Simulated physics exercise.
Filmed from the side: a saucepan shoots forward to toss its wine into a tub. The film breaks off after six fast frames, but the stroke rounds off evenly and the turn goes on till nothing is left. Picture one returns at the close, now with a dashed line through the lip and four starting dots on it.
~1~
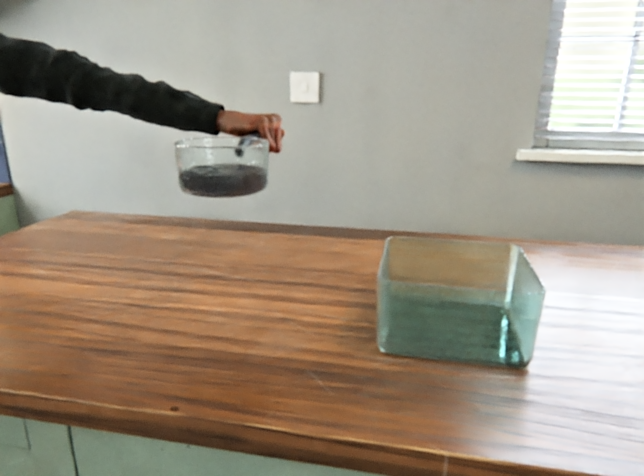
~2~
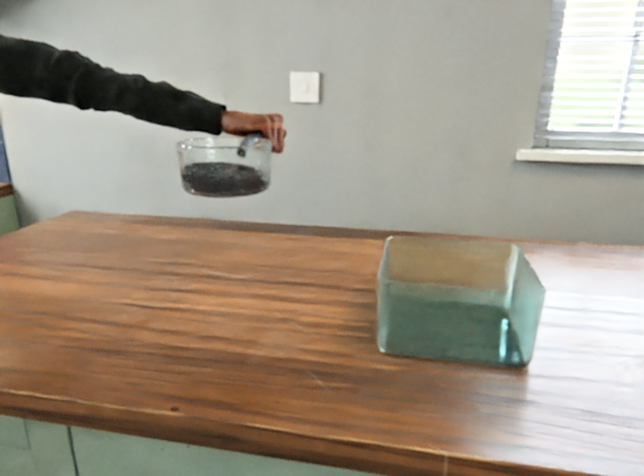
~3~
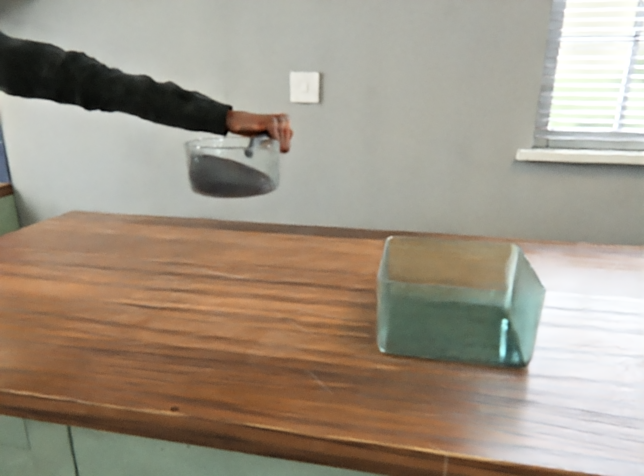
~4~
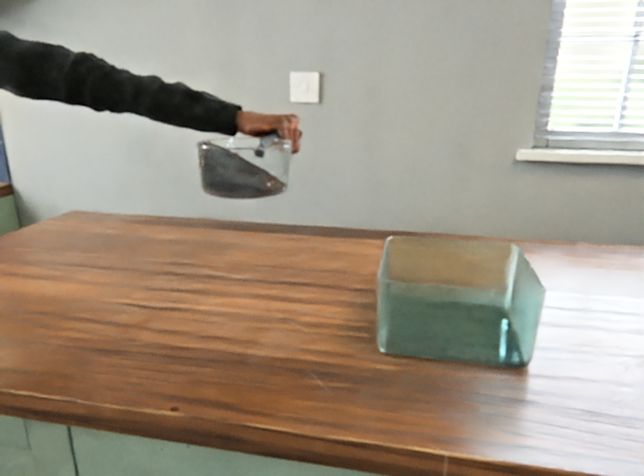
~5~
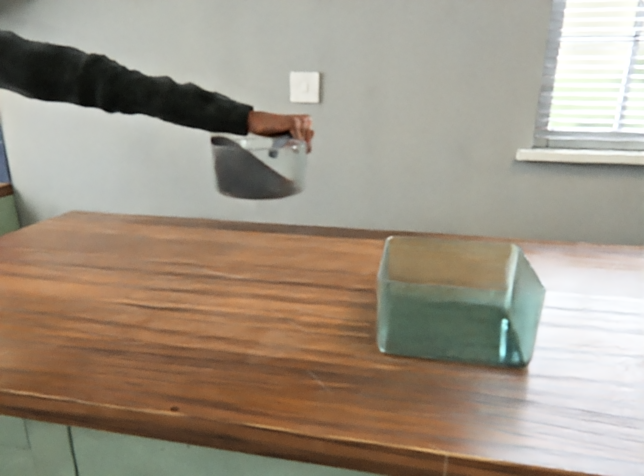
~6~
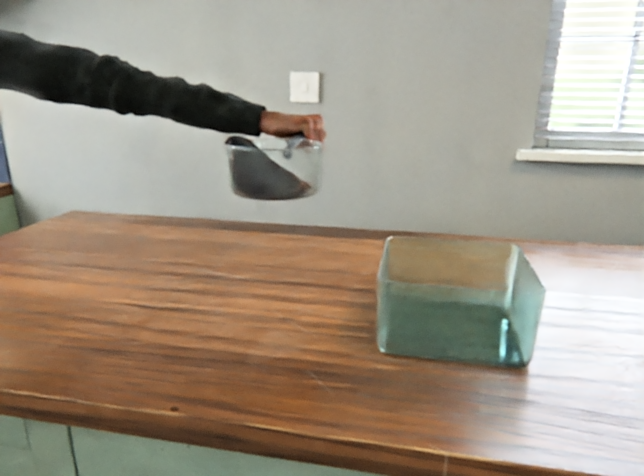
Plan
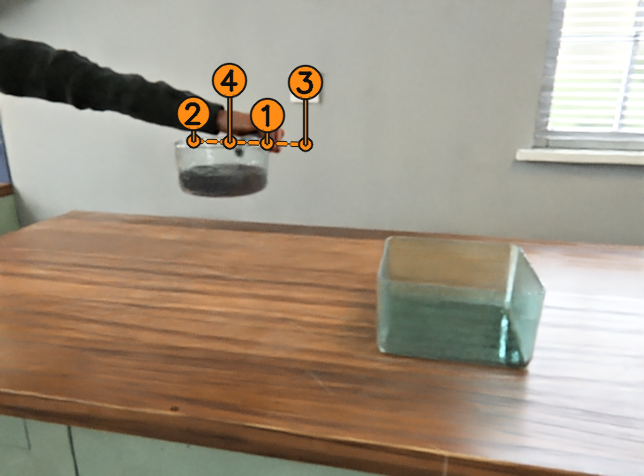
A dark-sleeved arm moving a clear pan of dark liquid rightward above a wooden counter, the liquid sloshing up its left side.
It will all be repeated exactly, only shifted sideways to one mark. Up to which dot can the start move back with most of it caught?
Take 3.
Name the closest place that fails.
That would be 1.
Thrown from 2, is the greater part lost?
Yes.
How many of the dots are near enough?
One of them.
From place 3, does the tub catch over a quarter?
Yes, clearly.
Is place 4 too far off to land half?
Yes.
On the marked copy, 1 at (267, 143); 2 at (193, 141); 3 at (305, 144); 4 at (229, 142).
With 1, about 38 % lands in the tub, 57 % falls short and 5 % goes beside or beyond.
With 2, about 2 % lands in the tub, 97 % falls short.
With 3, about 82 % lands in the tub, 12 % falls short and 6 % goes beside or beyond.
With 4, about 13 % lands in the tub, 86 % falls short.
